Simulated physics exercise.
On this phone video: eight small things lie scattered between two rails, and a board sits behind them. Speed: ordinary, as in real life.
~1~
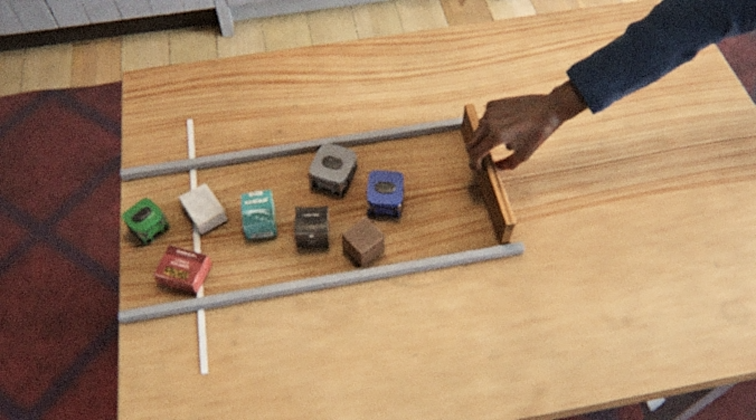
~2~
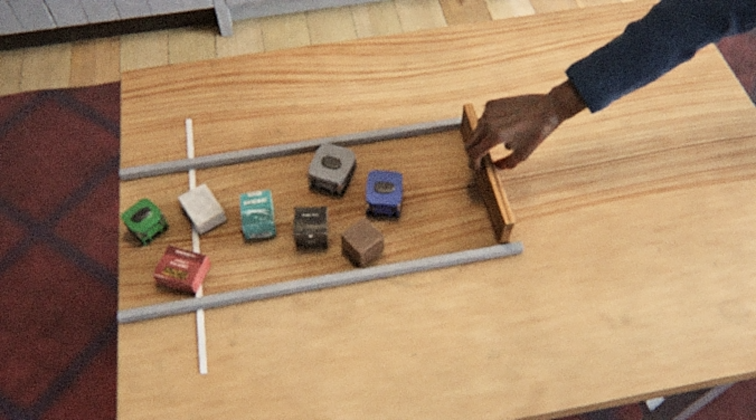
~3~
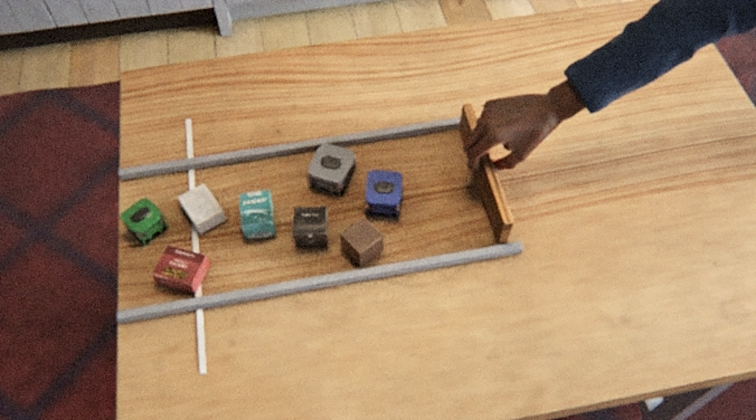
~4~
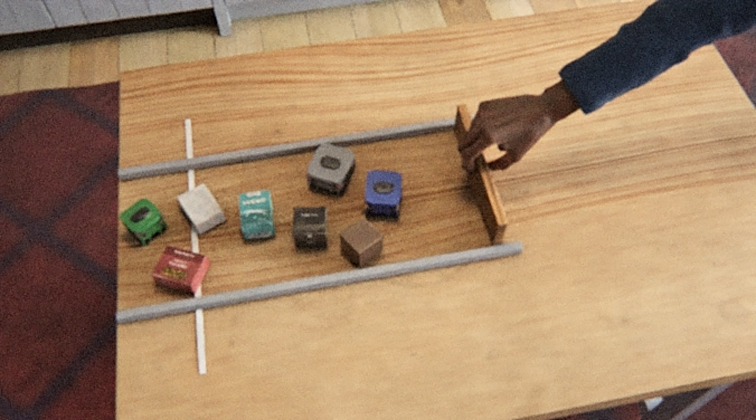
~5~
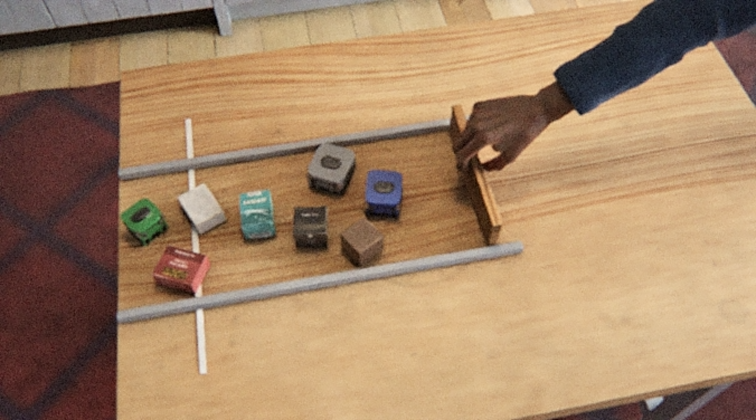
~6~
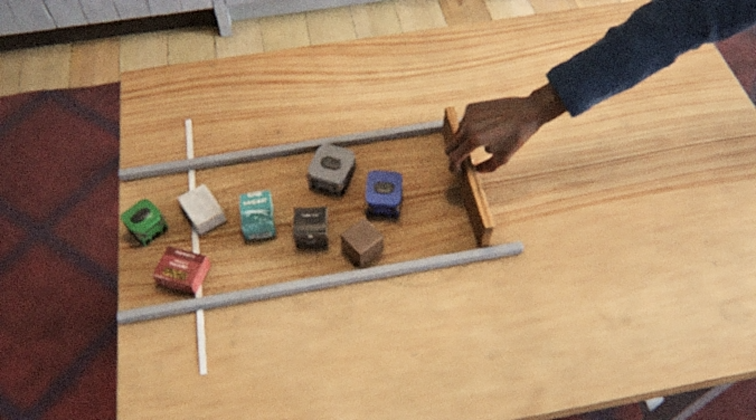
A dark-skinned hand in a navy sleeve slides an upright wooden board slowly and slightly left between two grey rails on a wooden table, seen from above by a nearly still camera. Green and red items sit at the left near a white strip, with white and teal ones beside them, then grey, black, blue and brown. These small things stay in place, untouched by the board.
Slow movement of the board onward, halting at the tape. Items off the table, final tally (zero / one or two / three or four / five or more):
Off the edge: Just one to two.
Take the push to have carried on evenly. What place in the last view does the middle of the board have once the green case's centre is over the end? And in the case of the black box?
With the green case it sits around (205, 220), with the black box around (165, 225).
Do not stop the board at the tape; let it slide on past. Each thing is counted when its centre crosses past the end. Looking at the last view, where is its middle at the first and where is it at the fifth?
About (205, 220) and about (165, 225).
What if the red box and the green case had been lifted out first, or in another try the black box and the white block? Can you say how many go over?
Counts - first: 0; second: 1.
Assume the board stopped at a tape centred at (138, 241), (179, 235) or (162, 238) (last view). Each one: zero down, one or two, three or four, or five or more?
Falls: 5 or more; one or two; more than four.
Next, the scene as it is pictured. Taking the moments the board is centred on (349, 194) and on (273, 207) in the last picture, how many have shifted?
Well, it's 4 at the first one and 5 at the second.
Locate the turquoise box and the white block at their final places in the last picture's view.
First at (137, 251); second at (138, 218).
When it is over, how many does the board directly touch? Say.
In contact: 3.
Early on, none off yet; green case at rest near (144, 222); red box at rest near (182, 270); white block at rest near (202, 209).
A while later, none off yet; green case at rest near (142, 223); red box travelled about its own width near (145, 281); white block travelled a little near (177, 212).
Finally, the number that fall off is one or two; lost, red box and green case.
